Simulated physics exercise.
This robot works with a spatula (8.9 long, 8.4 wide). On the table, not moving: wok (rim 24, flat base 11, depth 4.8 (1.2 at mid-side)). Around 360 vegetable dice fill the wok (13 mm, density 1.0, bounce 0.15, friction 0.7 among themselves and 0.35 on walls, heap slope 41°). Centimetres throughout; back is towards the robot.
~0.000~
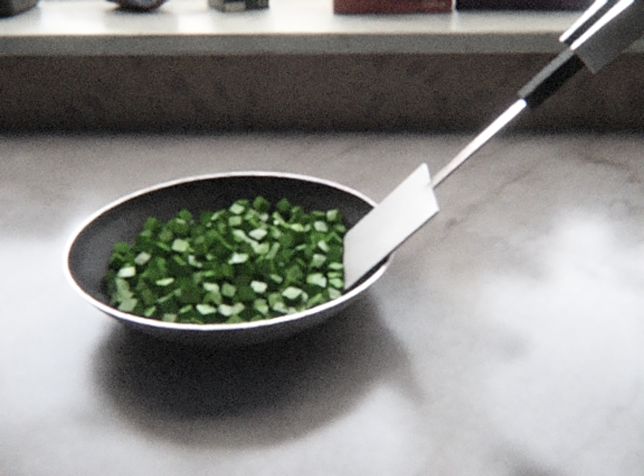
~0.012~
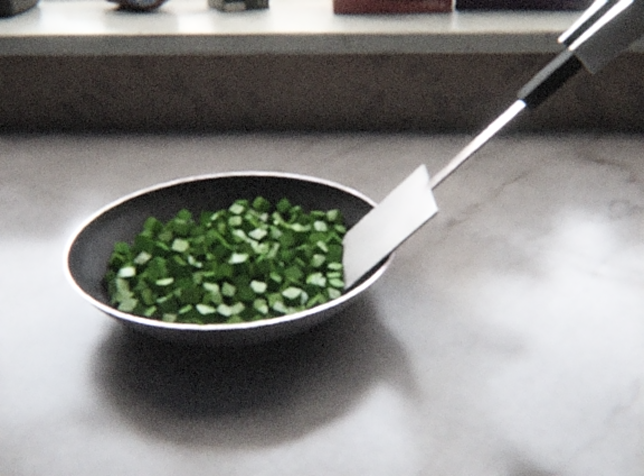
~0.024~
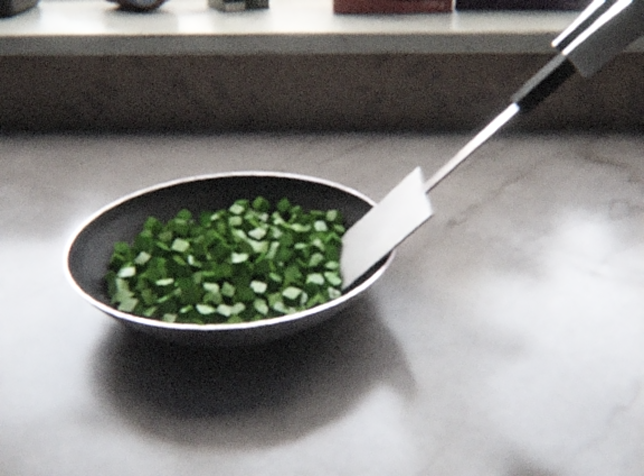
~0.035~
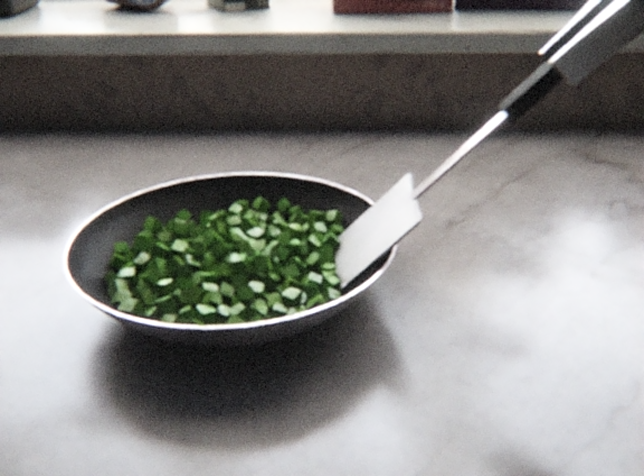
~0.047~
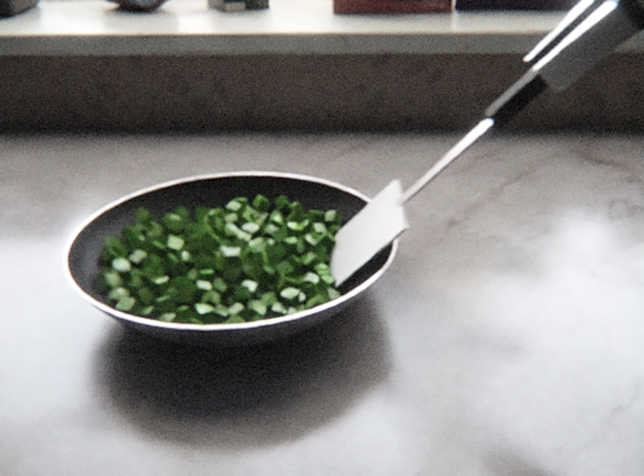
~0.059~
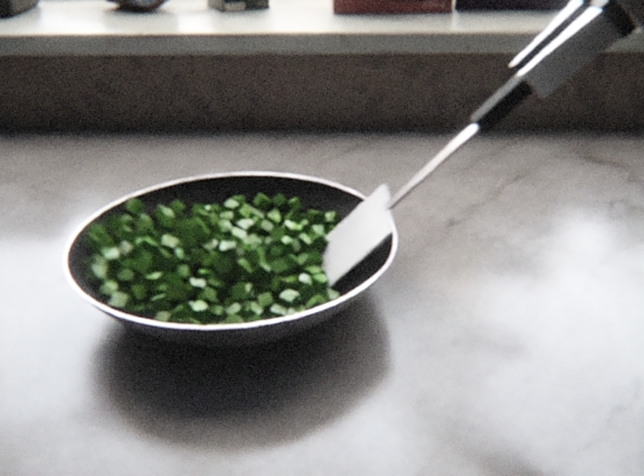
A robot arm lowers a spatula into a wok, pushing the chopped green vegetables left.
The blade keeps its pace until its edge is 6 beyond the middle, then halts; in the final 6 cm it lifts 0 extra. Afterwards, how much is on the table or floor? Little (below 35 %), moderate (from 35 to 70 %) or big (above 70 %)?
On the table or floor the share is little, below 35 %.
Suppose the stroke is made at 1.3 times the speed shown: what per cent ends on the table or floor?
Some 35 per cent.
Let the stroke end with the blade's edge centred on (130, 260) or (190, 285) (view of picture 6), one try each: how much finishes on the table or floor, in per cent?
Some 50 and 15 per cent.
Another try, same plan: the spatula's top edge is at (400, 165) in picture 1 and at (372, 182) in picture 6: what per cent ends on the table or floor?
Some 30 per cent.
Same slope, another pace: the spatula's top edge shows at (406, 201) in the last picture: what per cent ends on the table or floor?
Some 30 per cent.
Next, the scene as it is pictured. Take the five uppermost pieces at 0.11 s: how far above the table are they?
Some 9 cm.
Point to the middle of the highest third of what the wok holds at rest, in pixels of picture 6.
Around (123, 235).
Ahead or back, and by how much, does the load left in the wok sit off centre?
Roughly 5.0 cm ahead.
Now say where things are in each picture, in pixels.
The spatula top edge at (431, 186), sloping 46°; upper third of the load around (236, 255), from x 110 to 340, top at y 205; 361 in the wok, in the first picture.
The spatula top edge at (430, 187), sloping 46°; upper third of the load around (236, 256), from x 110 to 340, top at y 205, in the second picture.
The spatula top edge at (425, 190), sloping 46°; upper third of the load around (236, 256), from x 110 to 335, top at y 205, in the third picture.
The spatula top edge at (414, 196), sloping 46°; upper third of the load around (234, 255), from x 110 to 335, top at y 205, in the fourth picture.
The spatula top edge at (401, 202), sloping 46°; upper third of the load around (227, 254), from x 105 to 335, top at y 205, in the fifth picture.
The spatula top edge at (388, 207), sloping 46°; upper third of the load around (206, 247), from x 90 to 335, top at y 200; 361 in the wok, in the sixth picture.
After 0.11 s, sloping 46°, highest piece 9 above the table; 347 in the wok, 14 on the blade or in flight.
After 0.16 s, sloping 46°, highest piece 12 above the table; 331 in the wok, 30 on the blade or in flight.
After 0.38 s, sloping 46°, highest piece 7 above the table; 260 in the wok, 97 on the table or floor, 4 on the blade or in flight.
After 1.43 s, sloping 46°, highest piece 7 above the table; 260 in the wok, 101 on the table or floor.
In the end, 260 in the wok, 101 on the table or floor. That is 28 % on the table or floor.
